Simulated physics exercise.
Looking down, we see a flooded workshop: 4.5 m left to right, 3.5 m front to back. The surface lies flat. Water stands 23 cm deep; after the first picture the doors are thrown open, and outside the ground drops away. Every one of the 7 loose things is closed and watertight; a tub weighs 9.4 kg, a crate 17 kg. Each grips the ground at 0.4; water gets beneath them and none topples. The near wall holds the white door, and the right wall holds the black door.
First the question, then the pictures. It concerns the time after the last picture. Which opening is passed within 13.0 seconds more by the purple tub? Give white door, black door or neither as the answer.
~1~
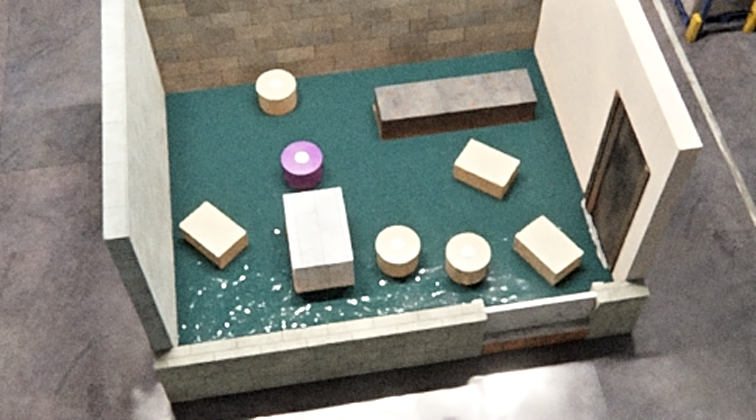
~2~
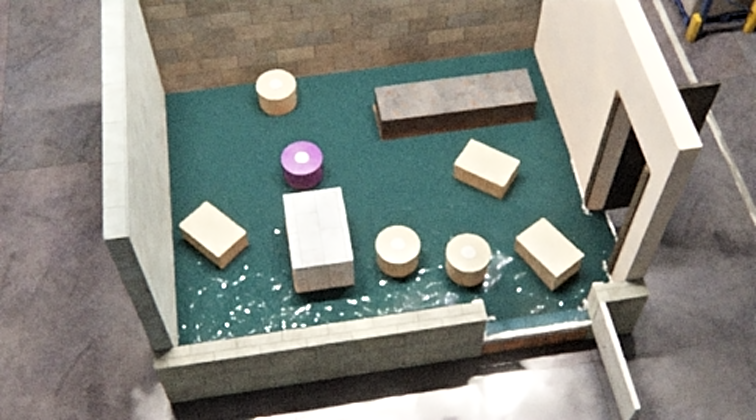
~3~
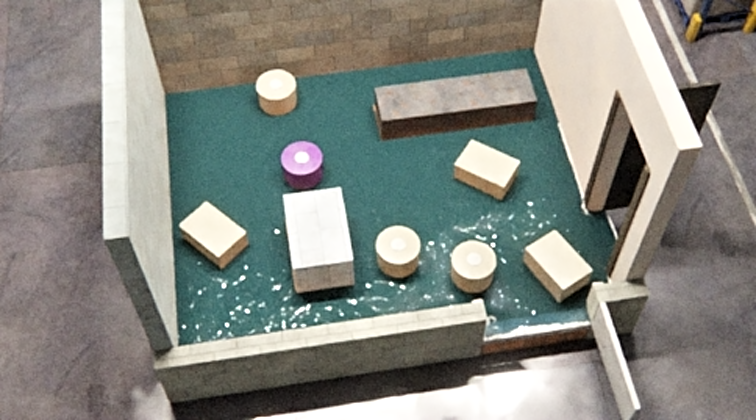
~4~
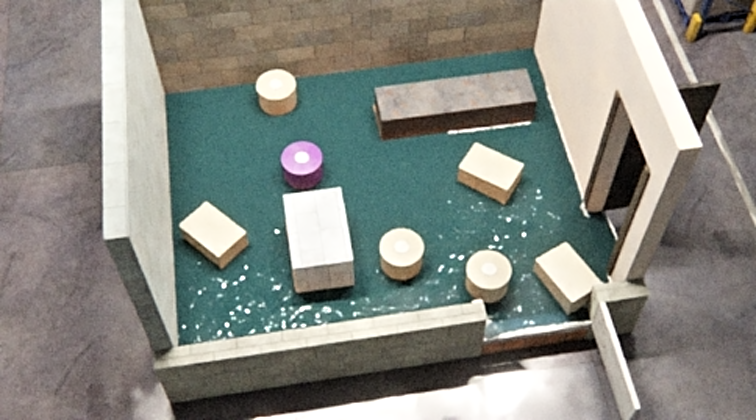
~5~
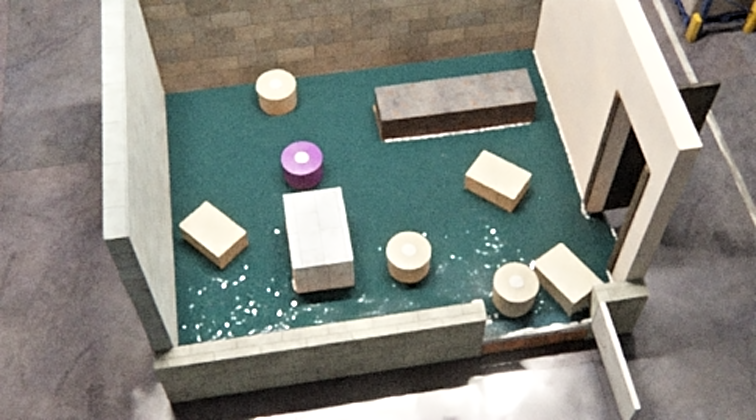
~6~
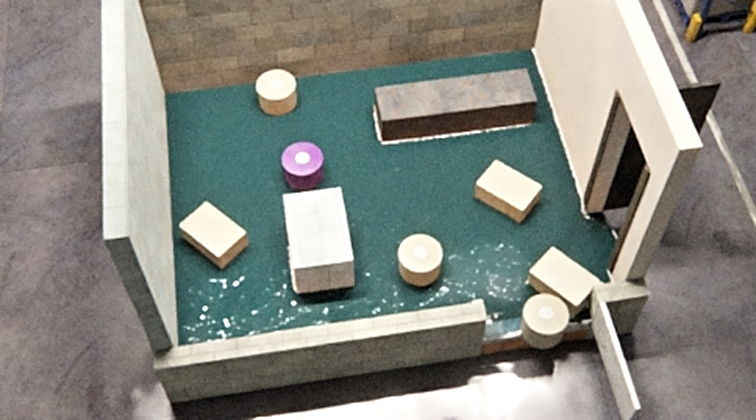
I would say white door.
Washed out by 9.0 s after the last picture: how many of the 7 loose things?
I count 5.
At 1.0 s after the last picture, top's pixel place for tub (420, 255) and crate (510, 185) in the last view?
Somewhere about (461, 261) and (546, 210).
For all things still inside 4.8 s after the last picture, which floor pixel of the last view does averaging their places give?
Mean floor pixel: About (350, 213).
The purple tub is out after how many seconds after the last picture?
Exit time: About 6.5 s.
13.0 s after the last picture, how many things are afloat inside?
It comes to 2.
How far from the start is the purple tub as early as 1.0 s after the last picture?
By that time, close to 20 cm.
Then, 1.0 s after the last picture the purple tub is near (319, 164), 0.2 m from its start, afloat; 2 of 7 are out; 5 afloat.
Then, 4.8 s after the last picture the purple tub is near (496, 235), 2.3 m from its start, afloat; 4 of 7 are out; 3 afloat.
Then, 9.0 s after the last picture the purple tub has gone out by the white door; 5 of 7 are out; 2 afloat.
Then, 13.0 s after the last picture the purple tub has gone out by the white door; 5 of 7 are out; 2 afloat.
